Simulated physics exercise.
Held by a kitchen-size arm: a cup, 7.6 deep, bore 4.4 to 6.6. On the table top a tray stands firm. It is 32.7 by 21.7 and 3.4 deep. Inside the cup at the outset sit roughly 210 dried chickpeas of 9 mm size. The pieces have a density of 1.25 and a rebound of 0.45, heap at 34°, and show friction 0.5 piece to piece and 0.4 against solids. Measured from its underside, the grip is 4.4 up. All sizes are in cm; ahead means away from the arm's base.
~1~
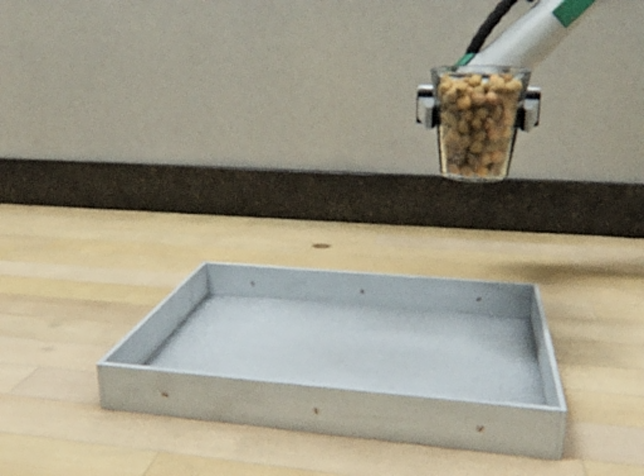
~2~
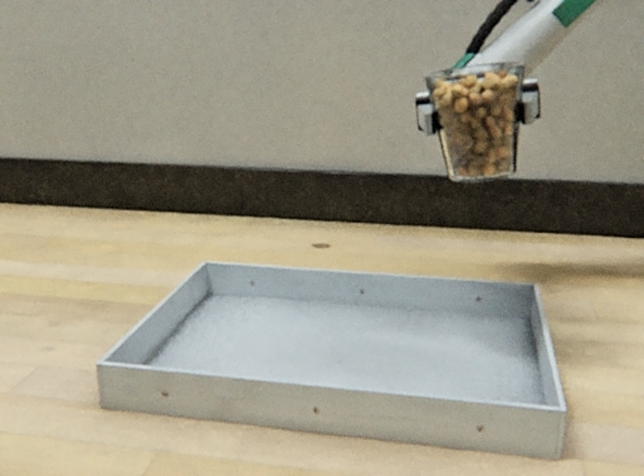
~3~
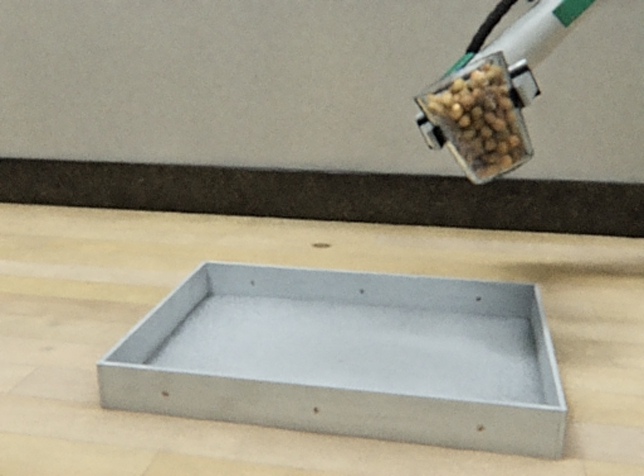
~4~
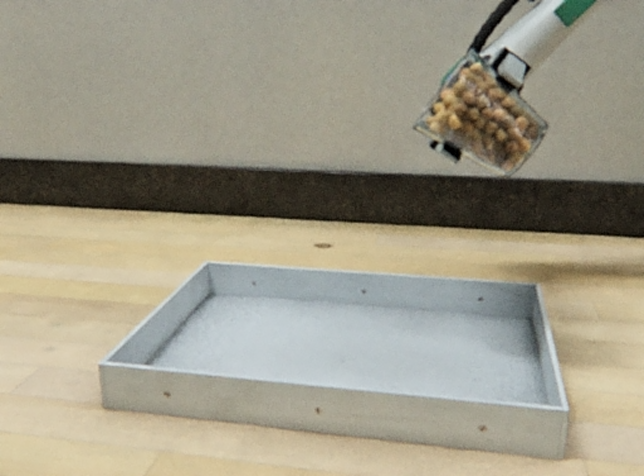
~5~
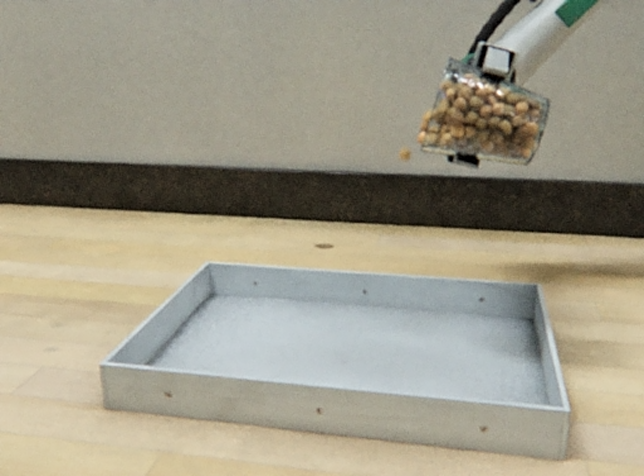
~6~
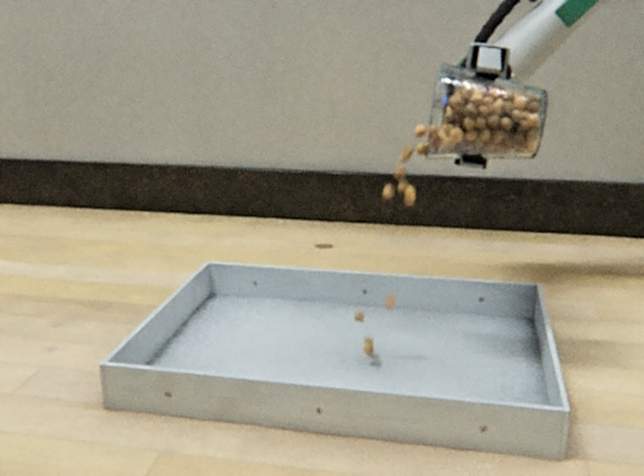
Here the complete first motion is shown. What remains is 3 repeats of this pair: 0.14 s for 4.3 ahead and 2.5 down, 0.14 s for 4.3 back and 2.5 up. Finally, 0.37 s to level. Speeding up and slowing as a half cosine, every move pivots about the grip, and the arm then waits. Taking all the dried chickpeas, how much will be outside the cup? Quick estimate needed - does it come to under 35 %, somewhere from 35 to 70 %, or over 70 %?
It comes to over 70 %.
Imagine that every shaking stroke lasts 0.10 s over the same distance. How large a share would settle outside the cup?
Estimate for that case: 90 %.
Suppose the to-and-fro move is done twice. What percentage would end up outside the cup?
Approx. 80 per cent.
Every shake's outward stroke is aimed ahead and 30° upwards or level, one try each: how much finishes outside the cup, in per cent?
100 and 100 %.
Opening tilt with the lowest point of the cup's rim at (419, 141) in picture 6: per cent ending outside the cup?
Close to 50 in a hundred.
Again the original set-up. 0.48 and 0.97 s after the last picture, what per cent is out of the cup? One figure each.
Roughly 65, then 90.
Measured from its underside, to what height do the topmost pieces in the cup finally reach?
Some 2.0 cm.
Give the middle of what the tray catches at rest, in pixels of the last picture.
(310, 345).
Then, 0.48 s after the last picture, tilted 84° forward, highest piece 19 above the table; 128 in the tray, 73 in the cup, 9 in flight or on a rim.
Then, 0.97 s after the last picture, tilted 62° forward, highest piece 20 above the table; 185 in the tray, 21 in the cup, 4 in flight or on a rim.
Then, 1.41 s after the last picture, level, highest piece 19 above the table; 190 in the tray, 20 in the cup.
Then, 2.46 s after the last picture, level, highest piece 19 above the table; 190 in the tray, 20 in the cup.
Final count, 190 in the tray, 20 in the cup. That is 90 % outside the cup.
